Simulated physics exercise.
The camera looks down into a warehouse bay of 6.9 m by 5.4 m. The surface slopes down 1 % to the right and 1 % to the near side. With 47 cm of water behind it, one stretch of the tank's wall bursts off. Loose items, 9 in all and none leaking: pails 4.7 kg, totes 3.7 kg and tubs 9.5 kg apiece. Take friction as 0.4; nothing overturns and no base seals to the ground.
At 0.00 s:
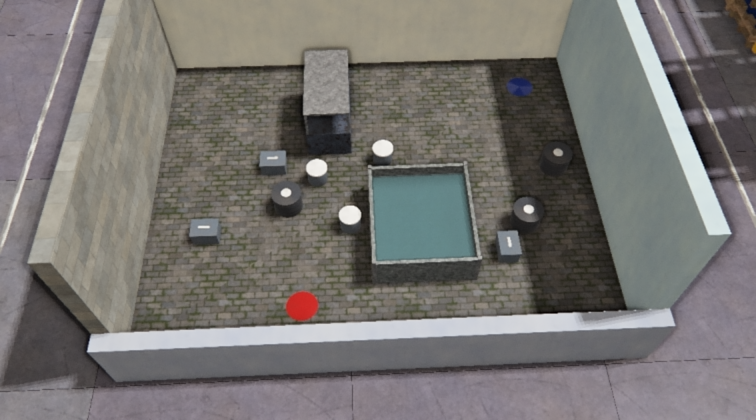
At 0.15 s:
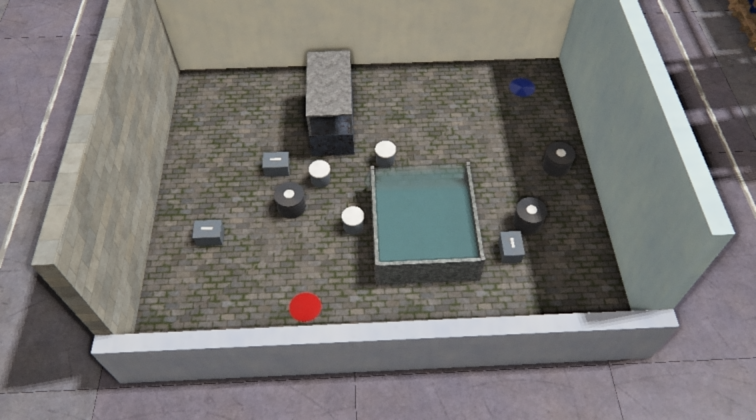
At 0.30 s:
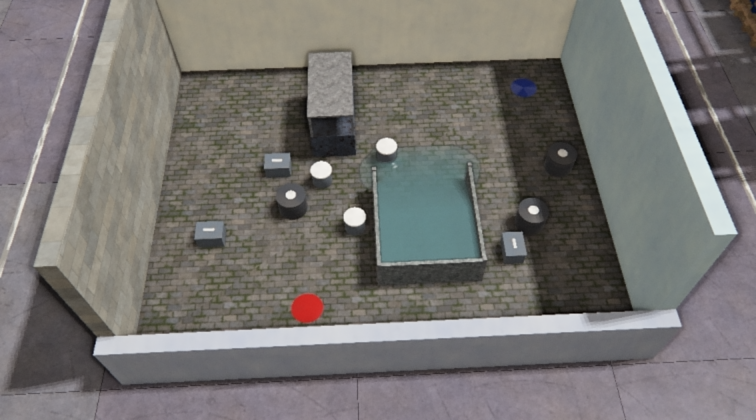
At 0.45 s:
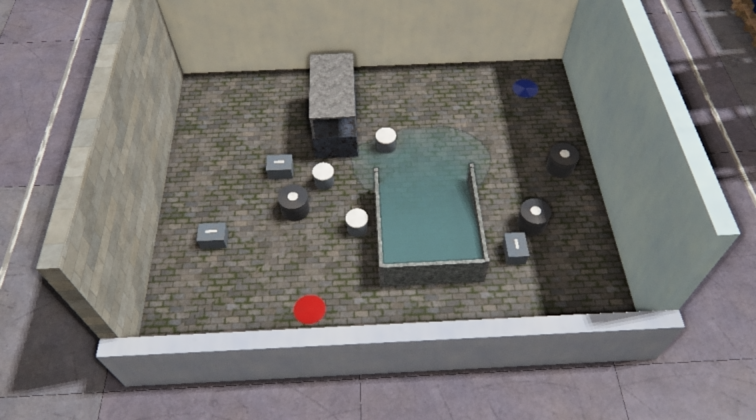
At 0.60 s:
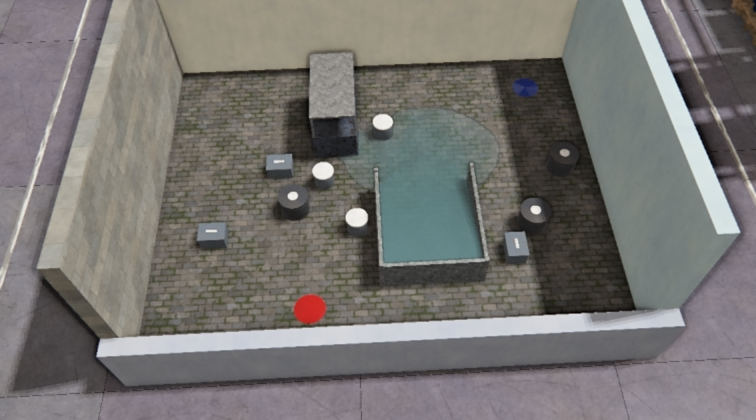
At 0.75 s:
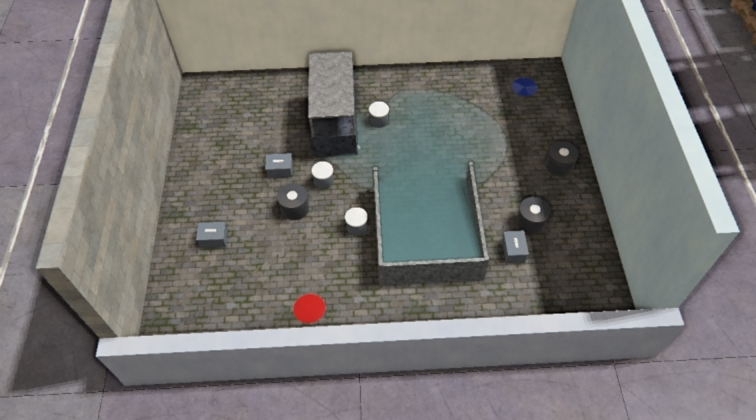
In the video, the far wall of a water-filled tank gives way in a walled, brick-floored bay, and water spreads outward across the floor, pushing one white-topped pail away from the tank while the other loose items stay put.
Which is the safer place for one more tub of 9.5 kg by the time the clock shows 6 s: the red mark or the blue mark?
The red one is safe.
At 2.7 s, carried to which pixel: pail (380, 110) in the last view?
Around (332, 73).
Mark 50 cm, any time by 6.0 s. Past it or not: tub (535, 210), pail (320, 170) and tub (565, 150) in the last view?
In turn: Less, less, past it.
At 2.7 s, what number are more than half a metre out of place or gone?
1 of them.
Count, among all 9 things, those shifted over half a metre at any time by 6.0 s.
2 of them.
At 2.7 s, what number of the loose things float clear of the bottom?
I count 0.
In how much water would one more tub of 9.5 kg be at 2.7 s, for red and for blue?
About 0 cm and 10 cm.
After 1.2 s on red it would be 0 cm off in 0 cm of water; on blue it would be 0 cm off in 0 cm of water.
After 2.7 s on red it would be 0 cm off in 0 cm of water; on blue it would be 48 cm off in 10 cm of water.
After 4.2 s on red it would be 0 cm off in 0 cm of water; on blue it would be 136 cm off in 10 cm of water.
After 6.0 s on red it would be 0 cm off in 0 cm of water; on blue it would be 400 cm off in 4 cm of water.
